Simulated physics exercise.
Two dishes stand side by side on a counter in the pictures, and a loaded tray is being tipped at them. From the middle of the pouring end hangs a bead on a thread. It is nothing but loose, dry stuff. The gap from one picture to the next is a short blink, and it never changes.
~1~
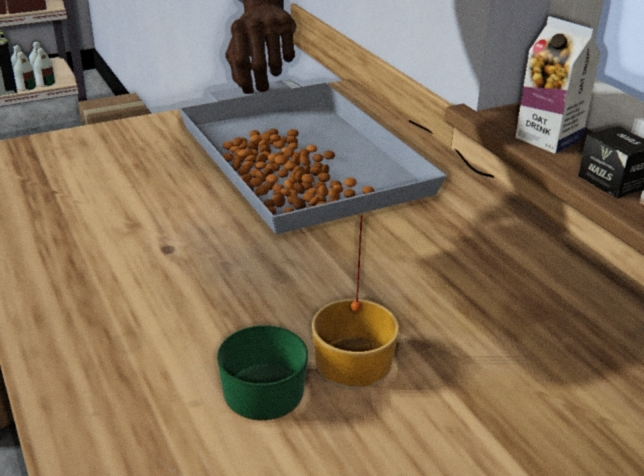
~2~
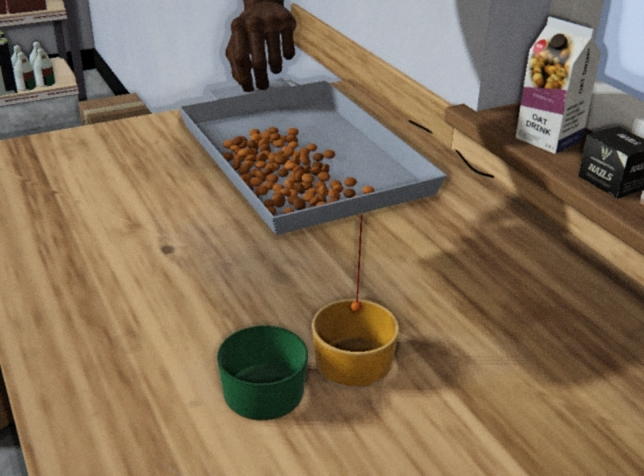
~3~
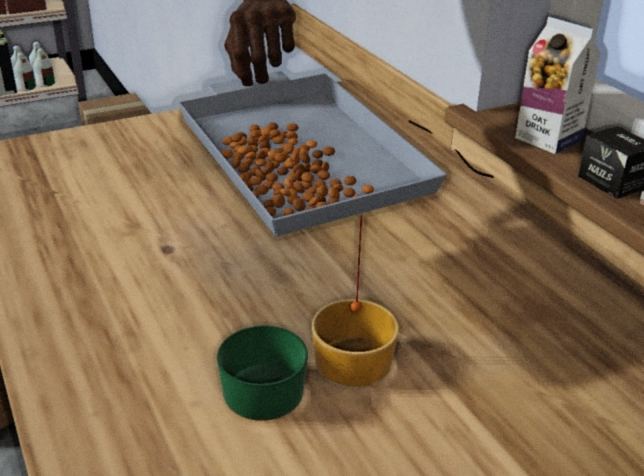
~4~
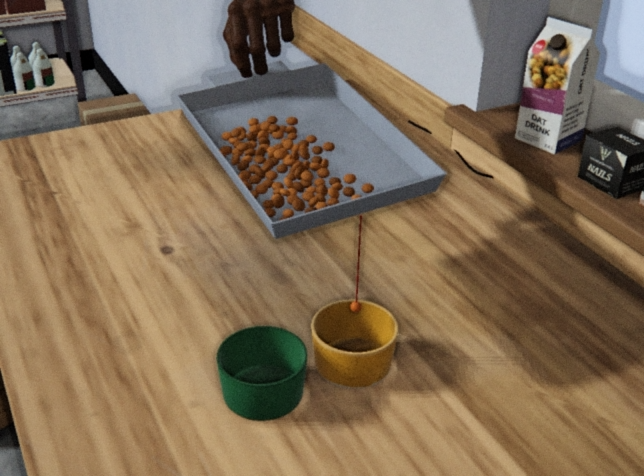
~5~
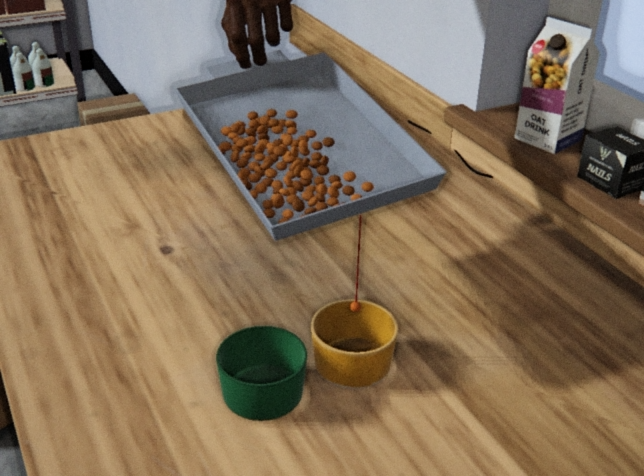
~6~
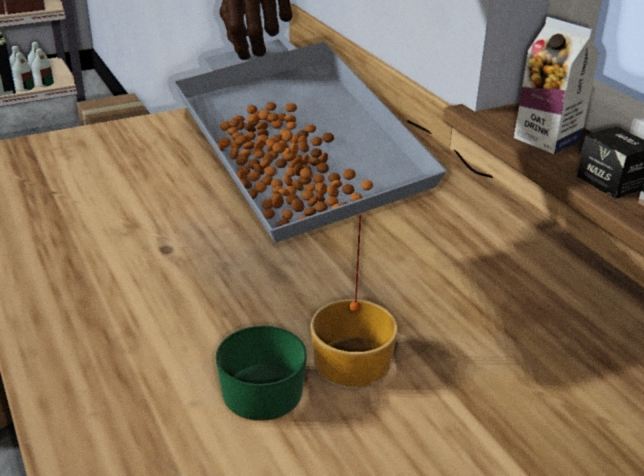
On a wooden counter, a hand gradually tilts a tray of brown pieces above two dishes.
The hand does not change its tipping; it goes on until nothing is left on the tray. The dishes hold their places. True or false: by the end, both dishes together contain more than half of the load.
True.
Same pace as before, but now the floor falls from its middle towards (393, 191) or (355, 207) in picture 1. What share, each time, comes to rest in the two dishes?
In turn some 0 and 10 per cent.
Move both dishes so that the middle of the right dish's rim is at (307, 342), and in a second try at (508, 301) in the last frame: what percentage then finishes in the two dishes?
Respectively 80 percent and 0 percent.
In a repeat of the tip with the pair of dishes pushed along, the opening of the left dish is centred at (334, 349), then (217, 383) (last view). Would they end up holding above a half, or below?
Together the dishes get less than a half first, then beyond half.
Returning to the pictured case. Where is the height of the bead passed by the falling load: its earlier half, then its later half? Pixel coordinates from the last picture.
(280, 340) first, (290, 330) later.
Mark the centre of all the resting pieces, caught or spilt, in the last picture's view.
Near (271, 388).
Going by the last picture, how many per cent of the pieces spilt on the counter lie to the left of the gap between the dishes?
It works out to some 50 per cent.
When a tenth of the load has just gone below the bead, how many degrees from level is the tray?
Roughly 80 degrees from level.
Shortly afterwards, tray tipped steeply; the whole lot on the tray.
Next, tray tipped right over; near a quarter on the tray; near half in the left dish; only a few in the right dish; a little outside both; a little in the air.
Some moments later, tray tipped past a quarter turn; the bulk in the left dish; only a few in the right dish; near a quarter outside both.
In the end, tray tipped past a quarter turn; the bulk in the left dish; only a few in the right dish; near a quarter outside both.
